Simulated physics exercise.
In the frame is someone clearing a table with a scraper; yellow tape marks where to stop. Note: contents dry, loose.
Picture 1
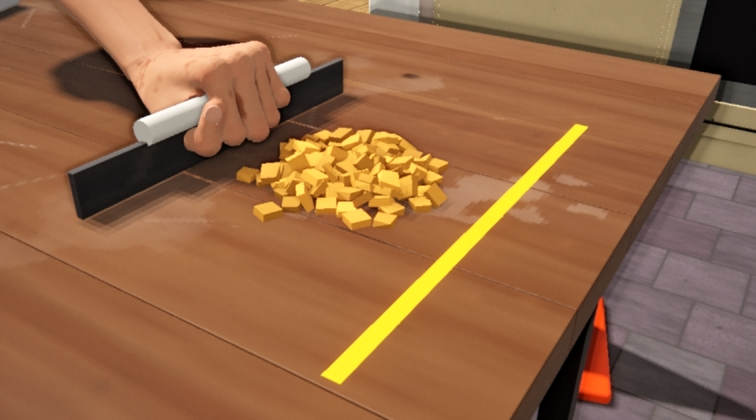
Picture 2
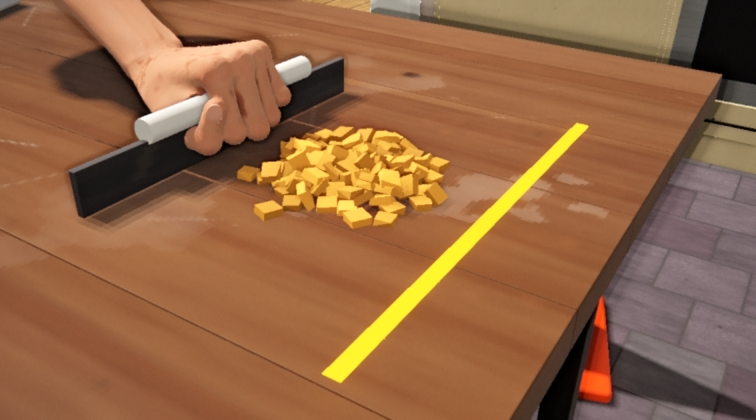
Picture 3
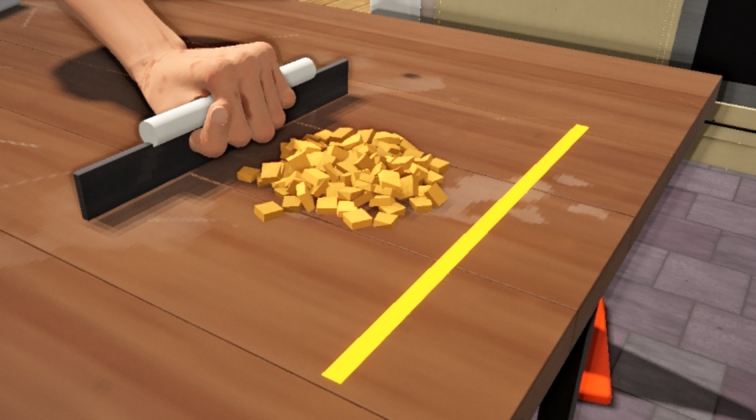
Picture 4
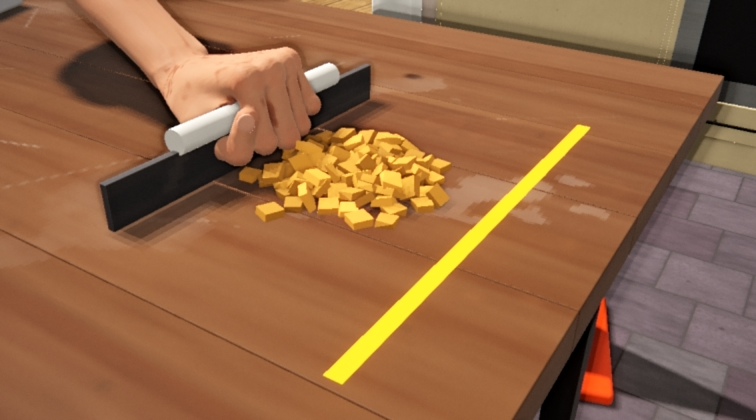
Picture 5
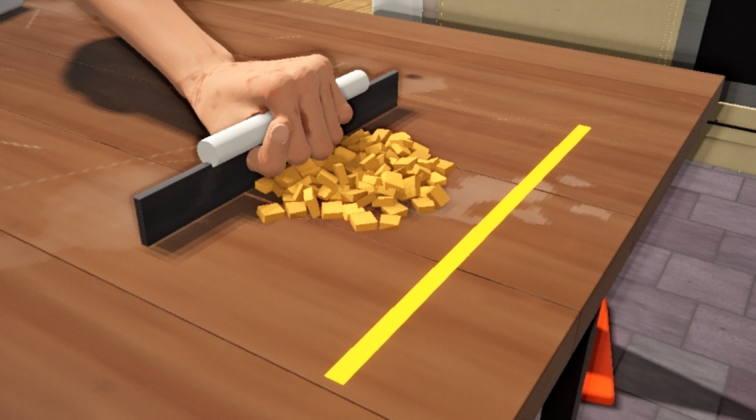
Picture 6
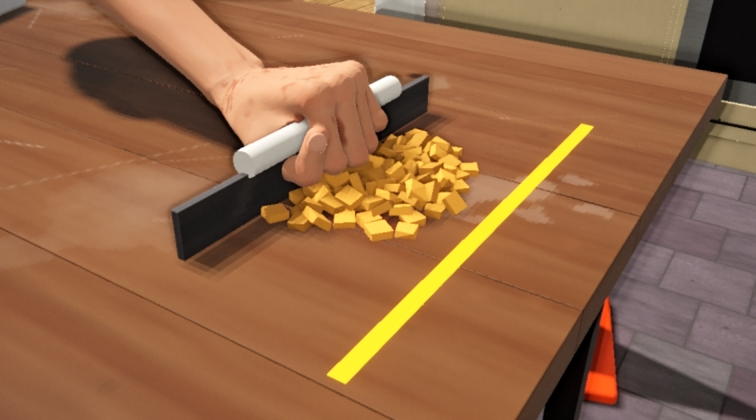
On a wooden table marked with a yellow strip, a hand held a scraper still beside a heap of small orange-yellow pieces, then slid it rightward into them, bunching and pushing the heap along.
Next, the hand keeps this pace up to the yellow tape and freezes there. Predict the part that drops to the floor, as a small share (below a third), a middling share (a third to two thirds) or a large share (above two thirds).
A small share.
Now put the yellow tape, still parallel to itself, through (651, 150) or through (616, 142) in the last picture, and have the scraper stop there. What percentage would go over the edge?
Case one: Around 90 percent; case two: 60 percent.
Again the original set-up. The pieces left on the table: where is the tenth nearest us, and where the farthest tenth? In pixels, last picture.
Near tenth near (471, 293), far tenth near (582, 185).
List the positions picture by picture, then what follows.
Scraper at (101, 182), at rest; yellow tape at (574, 134), about a palm's width from the edge; edge at (610, 259); the heap at (353, 162), small crackers, in the first frame.
Scraper at (102, 181), at rest, in the second frame.
Scraper at (107, 183); the heap at (354, 162), in the third frame.
Scraper at (133, 193), in the fourth frame.
Scraper at (166, 206); the heap at (358, 163), about a quarter pushed along, in the fifth frame.
Scraper at (203, 219); yellow tape at (580, 133); edge at (616, 259); the heap at (386, 170), nearly all pushed along, in the sixth frame.
Soon, scraper still moving, near (418, 153); heap all on the table, its front near (534, 233).
A while on, scraper stopped at the yellow tape; heap a small part over the edge.
Towards the end, scraper stopped at the yellow tape; heap about a quarter over the edge.
Finally, scraper stopped at the yellow tape; heap about a quarter over the edge.
